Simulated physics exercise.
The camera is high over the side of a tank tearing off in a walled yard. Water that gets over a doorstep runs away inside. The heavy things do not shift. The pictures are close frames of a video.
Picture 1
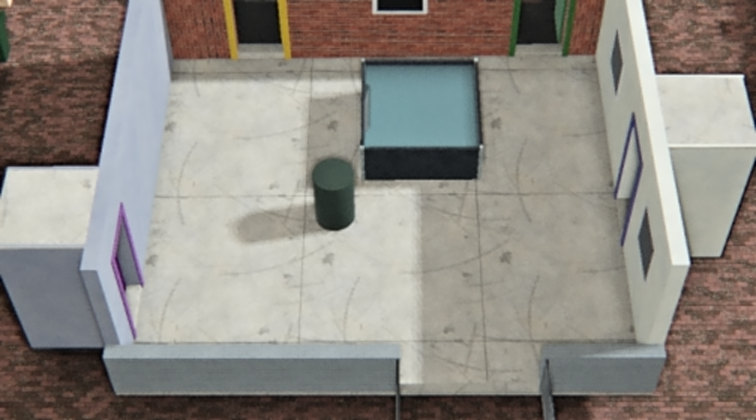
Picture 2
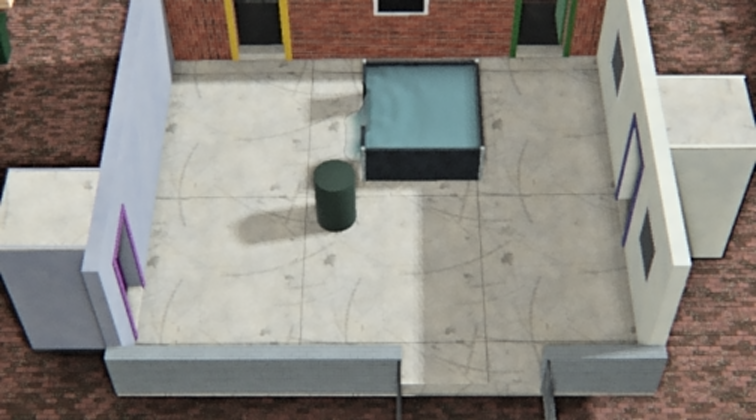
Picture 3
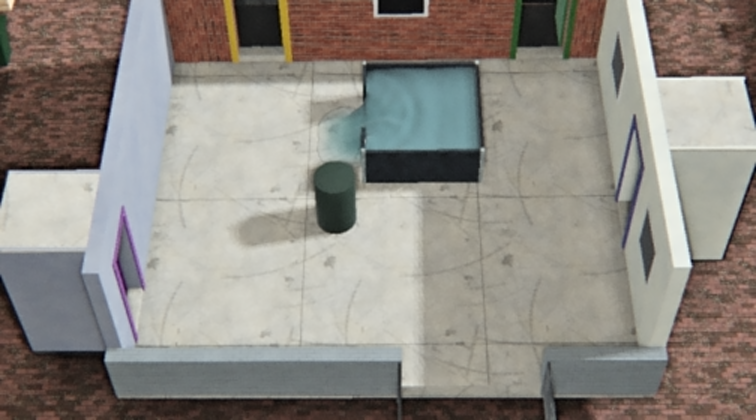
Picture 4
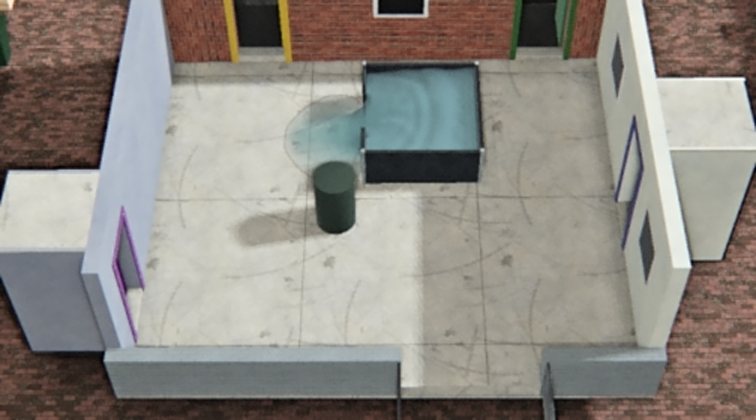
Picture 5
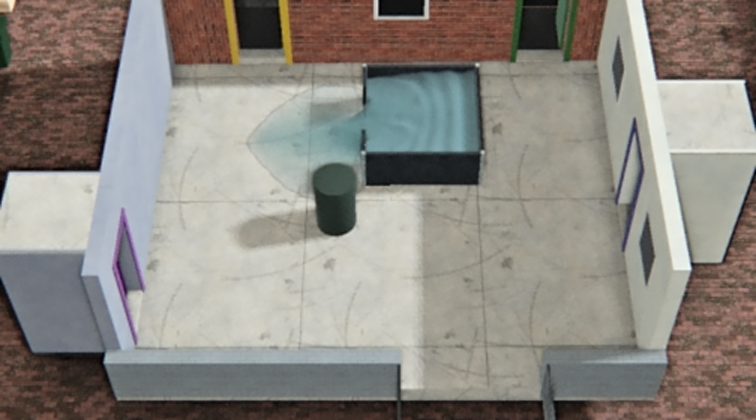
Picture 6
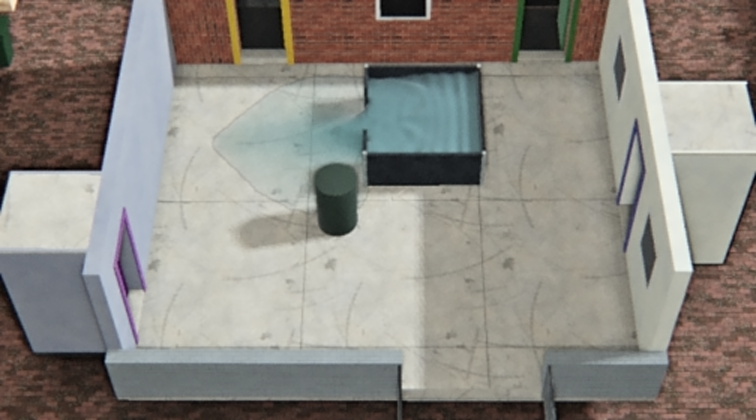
In a walled yard with a pale floor, water pours from a gap in the left side of a dark, open-topped tank and spreads leftward in a widening, thinning sheet behind a dark green cylinder, while ripples cross the tank.
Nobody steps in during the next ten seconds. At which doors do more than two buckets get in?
The green door admits no more than that; the yellow door admits no more than that; the purple door lets in a lot; the blue door admits no more than that.
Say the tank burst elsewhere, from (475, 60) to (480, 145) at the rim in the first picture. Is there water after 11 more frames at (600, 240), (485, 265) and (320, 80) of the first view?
In turn: Wet, free of water, clear.
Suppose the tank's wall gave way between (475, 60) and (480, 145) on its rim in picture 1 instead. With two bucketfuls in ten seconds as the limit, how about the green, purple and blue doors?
Then: The green door goes over, the purple door is under, the blue door passes that mark.
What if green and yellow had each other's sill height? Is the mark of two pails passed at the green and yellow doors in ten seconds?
In short: Green door keeps below it, yellow door goes over.
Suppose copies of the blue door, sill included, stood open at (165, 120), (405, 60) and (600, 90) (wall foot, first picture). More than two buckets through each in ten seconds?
As listed: Lets more in, stays under, takes less.
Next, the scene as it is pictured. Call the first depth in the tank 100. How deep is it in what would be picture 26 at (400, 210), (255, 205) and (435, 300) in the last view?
Roughly 0, 4 and 0 per cent, in turn.
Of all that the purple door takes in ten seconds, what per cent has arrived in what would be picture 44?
Roughly 15 per cent.
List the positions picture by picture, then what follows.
In the first frame, still water in the water tank at (421, 106).
In the second frame, water pours out at (366, 126) and has run to (355, 159).
In the third frame, the front is at a hidden place, out from the gap at (366, 129).
In the fourth frame, water pours out at (366, 129) and has run to (289, 146).
In the fifth frame, water pours out at (366, 131) and has run to (253, 146).
In the sixth frame, the front is at (218, 146), out from the gap at (368, 131).
A moment on, water covers 25 % of the floor; the green door not reached, the yellow door wet at the sill, nothing in, the purple door not reached, the blue door not reached.
Next, water covers 30 % of the floor; the green door not reached, the yellow door wet at the sill, nothing in, the purple door wet at the sill, nothing in, the blue door not reached.
Then, water covers 35 % of the floor; the green door not reached, the yellow door wet at the sill, nothing in, the purple door under two buckets in, the blue door not reached.
Later, water covers 55 % of the floor; the green door not reached, the yellow door under two buckets in, the purple door under two buckets in, the blue door not reached.
In the end, water covers 85 % of the floor; the green door wet at the sill, nothing in, the yellow door under two buckets in, the purple door far over two buckets in, the blue door wet at the sill, nothing in.
